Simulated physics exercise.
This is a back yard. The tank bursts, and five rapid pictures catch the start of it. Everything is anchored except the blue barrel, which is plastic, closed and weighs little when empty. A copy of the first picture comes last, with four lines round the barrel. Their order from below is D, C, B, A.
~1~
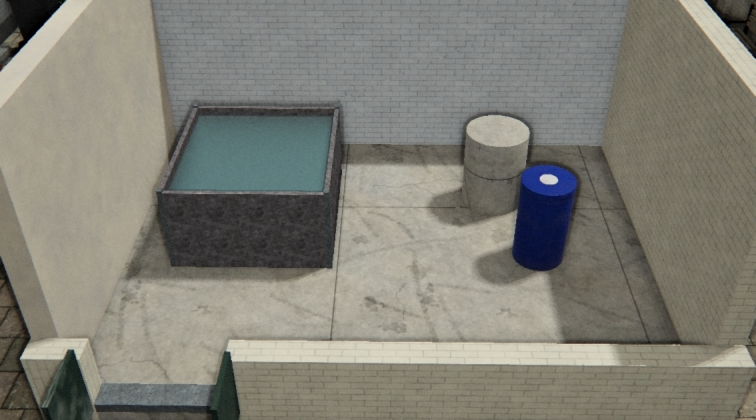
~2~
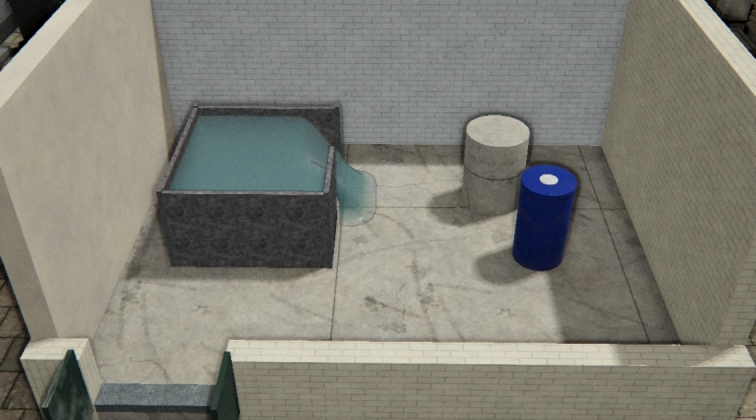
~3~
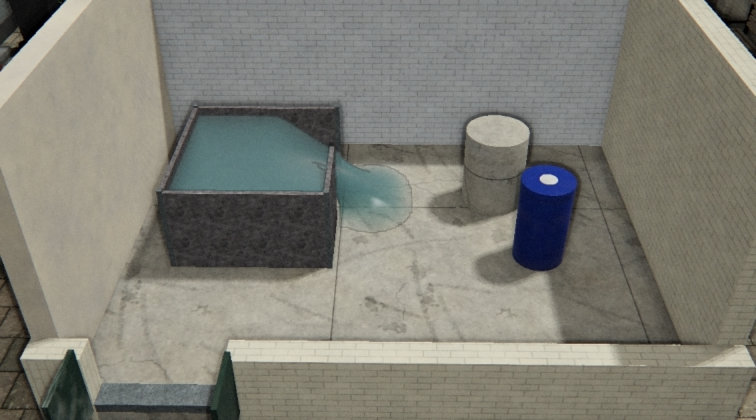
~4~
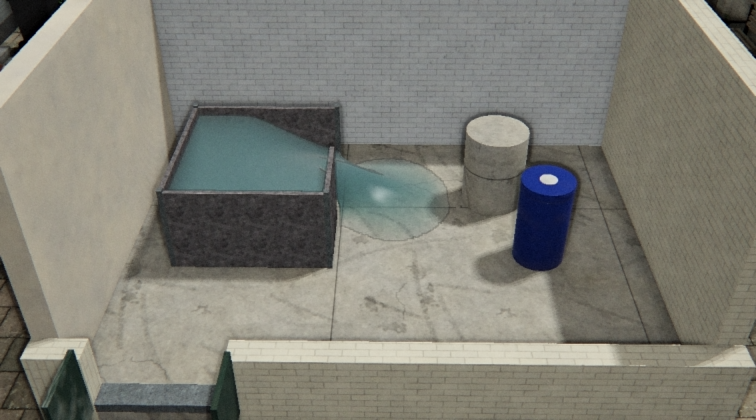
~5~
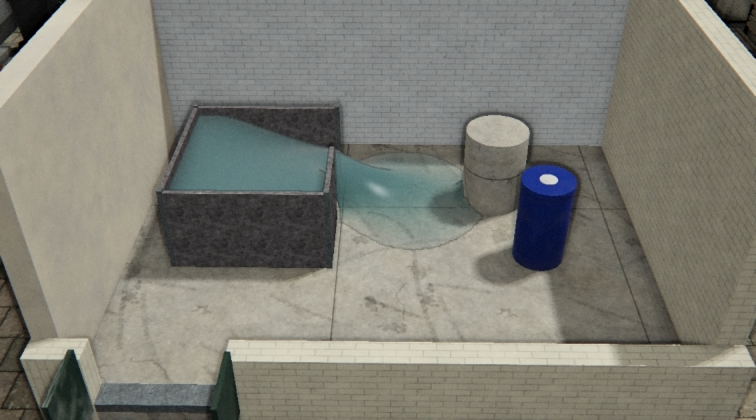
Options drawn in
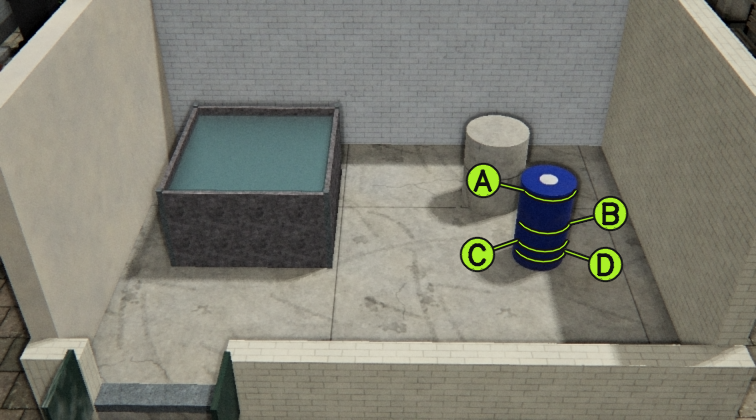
In this clip, water in a dark stone tank in a walled yard pours over the right side onto the concrete floor, spreading rightward to the base of a pale cylinder, while a blue barrel beside it stays still.
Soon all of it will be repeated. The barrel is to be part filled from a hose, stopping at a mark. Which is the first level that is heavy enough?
That is mark B.
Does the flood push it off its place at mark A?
No.
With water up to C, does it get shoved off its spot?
Yes, that goes wrong.
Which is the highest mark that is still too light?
That would be C.
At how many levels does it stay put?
Two of the four.
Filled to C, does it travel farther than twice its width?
No, less.
On the marked copy, A at (552, 201); B at (547, 233); C at (544, 251); D at (543, 261); from the bottom up D, C, B, A.
If A is chosen, it does not move.
If B is chosen, it does not move.
If C is chosen, it is pushed about its own width away.
If D is chosen, it is pushed about 6 times its own width away.
